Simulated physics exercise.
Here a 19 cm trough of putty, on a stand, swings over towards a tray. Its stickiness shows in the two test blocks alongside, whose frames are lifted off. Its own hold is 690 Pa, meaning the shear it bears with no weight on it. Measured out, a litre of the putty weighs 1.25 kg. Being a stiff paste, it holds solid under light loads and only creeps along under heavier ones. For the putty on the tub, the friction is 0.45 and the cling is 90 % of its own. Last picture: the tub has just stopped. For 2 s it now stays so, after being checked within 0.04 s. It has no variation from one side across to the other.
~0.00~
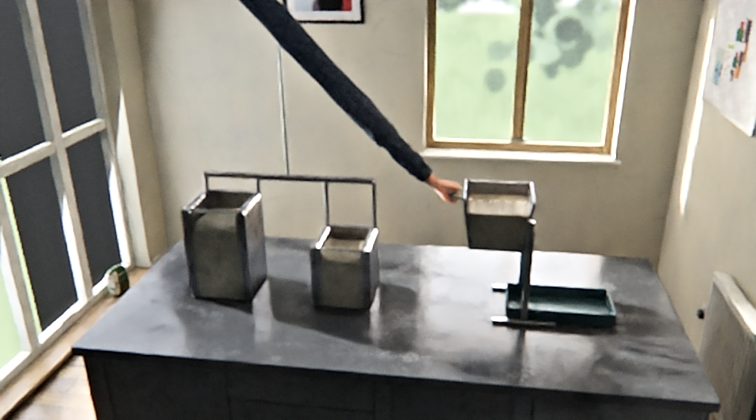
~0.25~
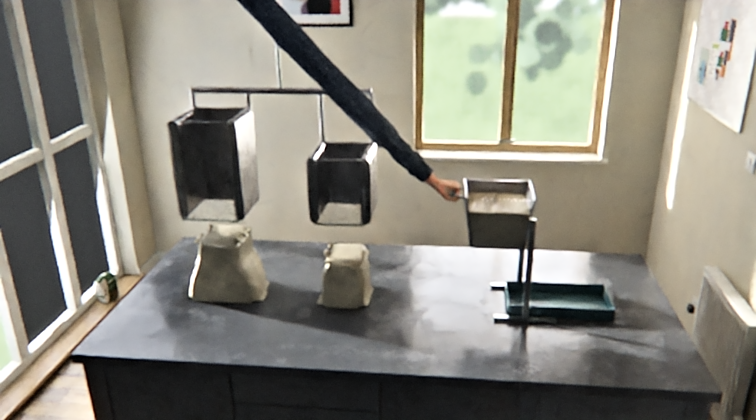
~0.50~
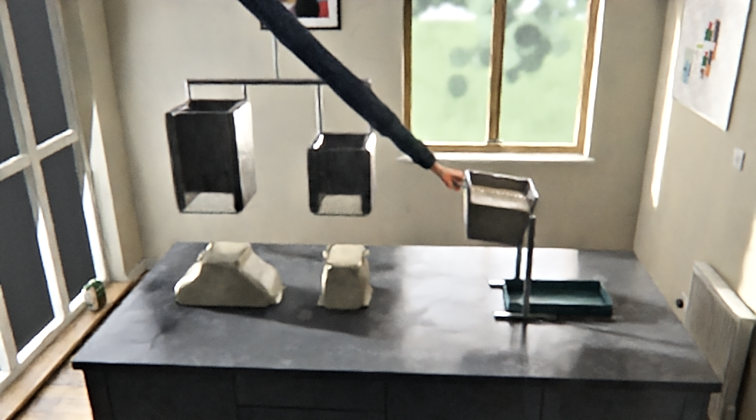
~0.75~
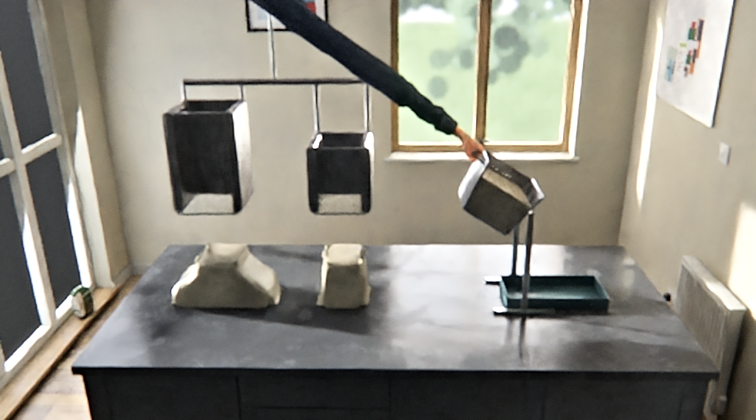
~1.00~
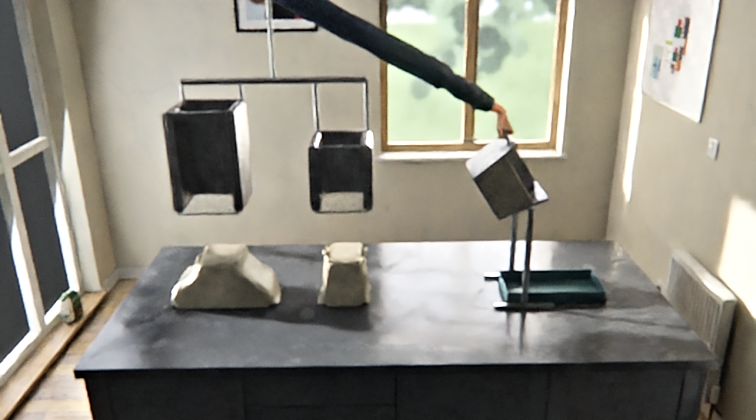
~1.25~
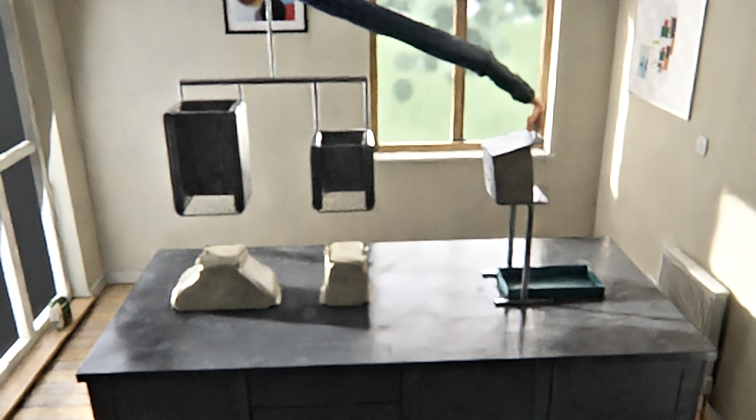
An arm tilting a container of putty steeply over a green tray, after two open casings lift off slumping pale blocks.
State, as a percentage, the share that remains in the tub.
100 %.
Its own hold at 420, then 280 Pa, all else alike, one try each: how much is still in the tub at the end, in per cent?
Respectively 65 % and 50 %.
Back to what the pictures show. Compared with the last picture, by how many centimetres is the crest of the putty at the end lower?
Roughly 1 cm.
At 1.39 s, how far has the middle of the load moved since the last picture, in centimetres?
It has gone close to 1 cm.
After 1.39 s, the tub is at 82 degrees and holds 100 %.
After 1.56 s, the tub is at 82 degrees and holds 100 %.
After 1.73 s, the tub is at 82 degrees and holds 100 %.
After 1.90 s, the tub is at 82 degrees and holds 100 %.
After 3.25 s, at the end, the tub is at 82 degrees and holds 100 %.
